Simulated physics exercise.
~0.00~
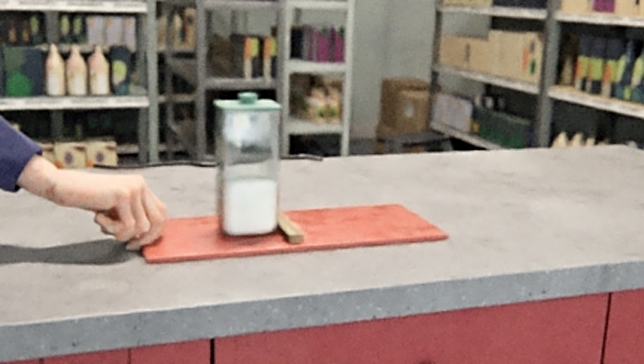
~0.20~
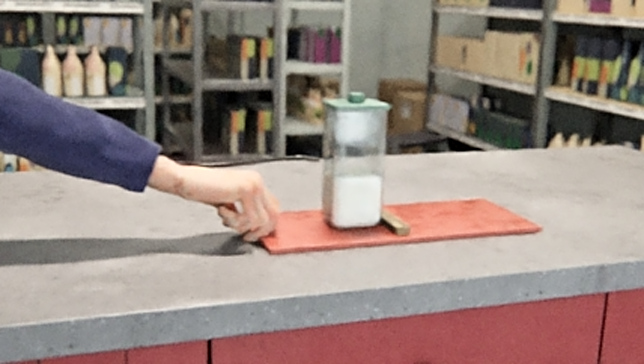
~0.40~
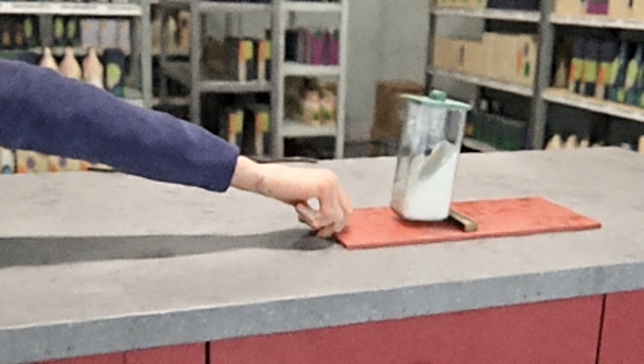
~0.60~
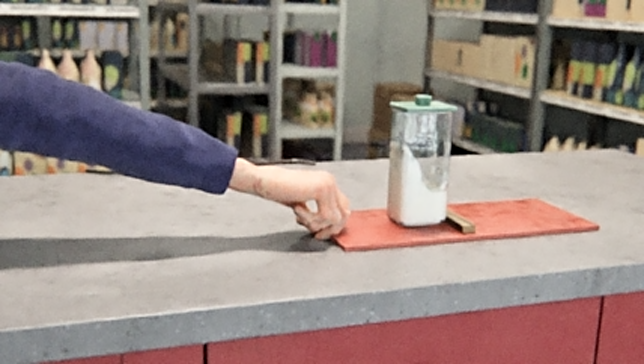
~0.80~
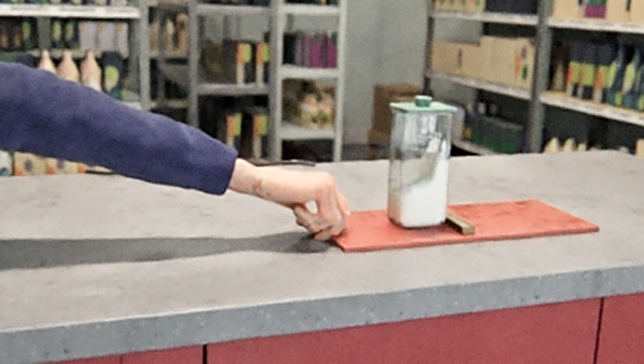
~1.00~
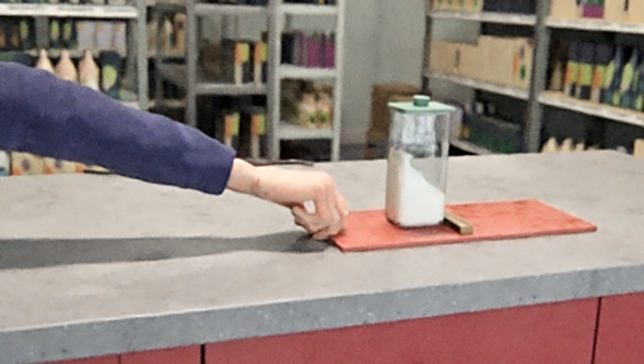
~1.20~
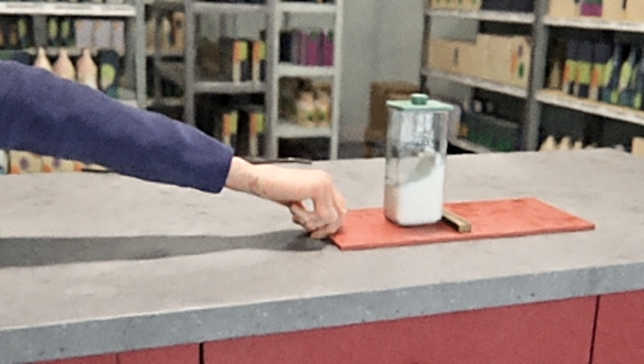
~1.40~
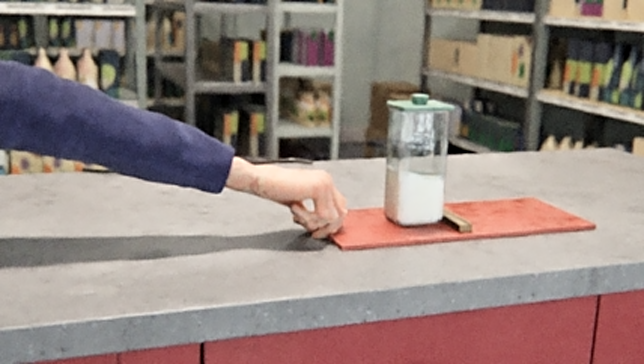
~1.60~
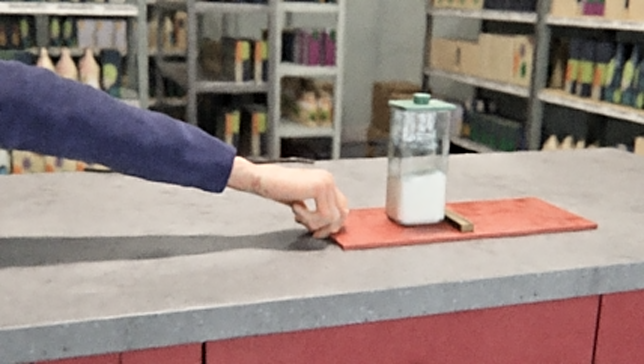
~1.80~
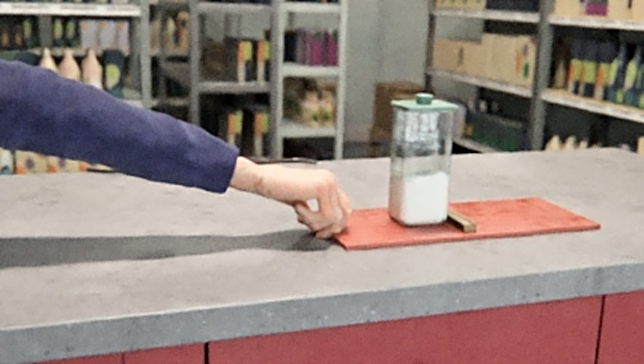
A hand in a dark blue sleeve grips the left end of a flat red board on a speckled grey counter with red panels below, seen from the front, with stocked shelves behind. On the board stands a clear canister with a green lid, partly filled with white liquid, against a small brownish strip on its right. The hand pushes the board to the right, carrying the canister along. As the board stops, the canister tips slightly rightward and the liquid surges up its right side. The canister settles back upright, the liquid sloshes and levels, and the hand stays on the board.
